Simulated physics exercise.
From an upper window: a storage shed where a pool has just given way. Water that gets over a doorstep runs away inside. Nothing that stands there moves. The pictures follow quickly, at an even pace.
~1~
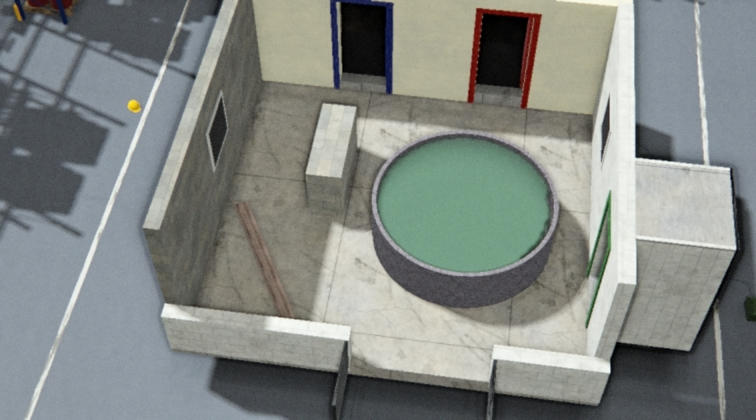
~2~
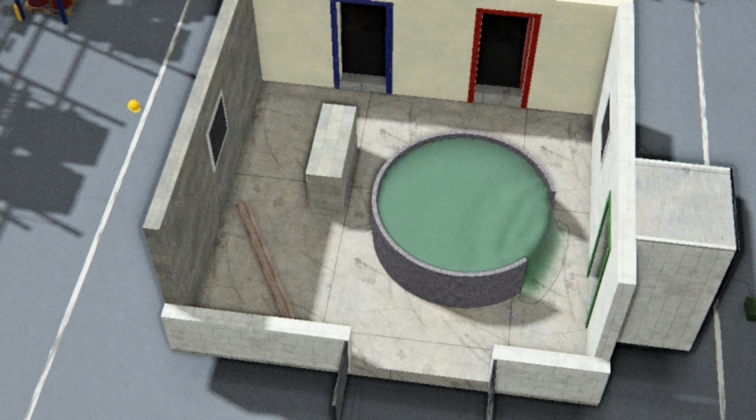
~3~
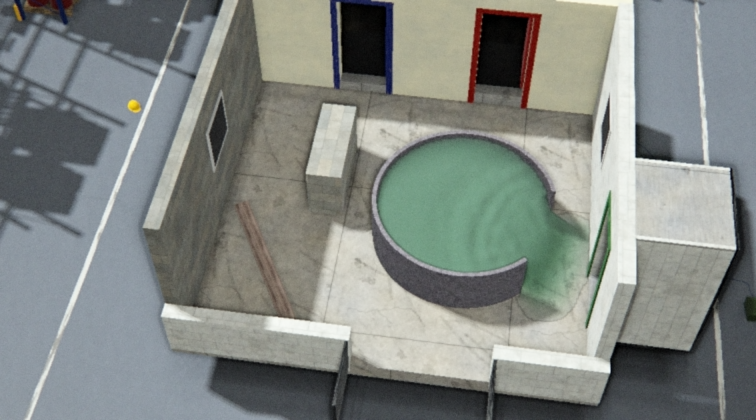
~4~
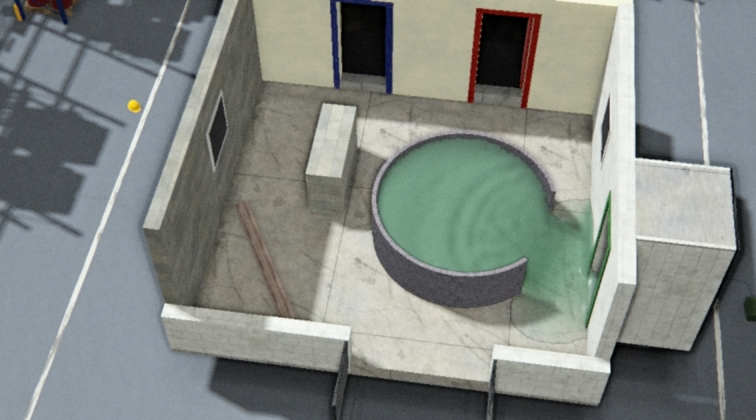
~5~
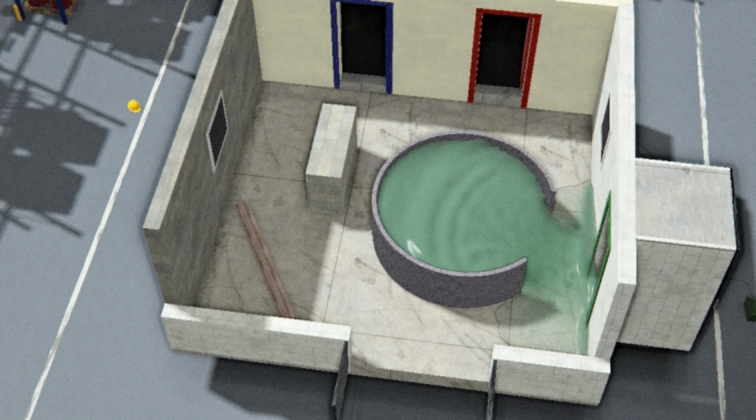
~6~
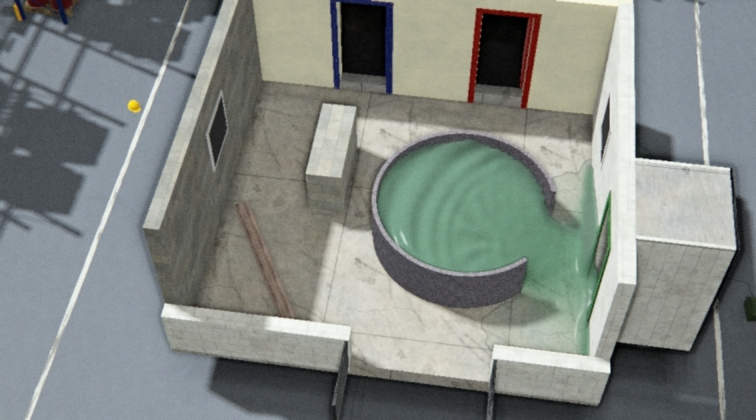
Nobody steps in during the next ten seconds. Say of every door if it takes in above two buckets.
The green door takes more than that; the red door stays under that; the blue door stays under that.
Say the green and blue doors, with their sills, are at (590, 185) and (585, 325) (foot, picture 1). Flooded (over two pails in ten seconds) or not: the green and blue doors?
One by one: The green one floods; the blue one floods.
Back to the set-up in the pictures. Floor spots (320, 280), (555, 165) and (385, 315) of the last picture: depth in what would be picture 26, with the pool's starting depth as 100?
About 4, 8 and 12 per cent.
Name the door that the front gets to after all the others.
The blue one.
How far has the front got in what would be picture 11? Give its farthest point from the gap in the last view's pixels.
At about (588, 120).
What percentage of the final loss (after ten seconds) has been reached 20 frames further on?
Some 60 per cent.
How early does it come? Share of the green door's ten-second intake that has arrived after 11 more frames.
I make it 50 per cent.
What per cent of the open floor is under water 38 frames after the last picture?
Roughly 95 per cent.
A moment on, water covers 25 % of the floor; the green door far over two buckets in, the red door not reached, the blue door not reached.
Next, water covers 40 % of the floor; the green door far over two buckets in, the red door wet at the sill, nothing in, the blue door not reached.
Then, water covers 80 % of the floor; the green door far over two buckets in, the red door wet at the sill, nothing in, the blue door wet at the sill, nothing in.
Later, water covers 95 % of the floor; the green door far over two buckets in, the red door wet at the sill, nothing in, the blue door wet at the sill, nothing in.
In the end, water covers 100 % of the floor; the green door far over two buckets in, the red door wet at the sill, nothing in, the blue door wet at the sill, nothing in.
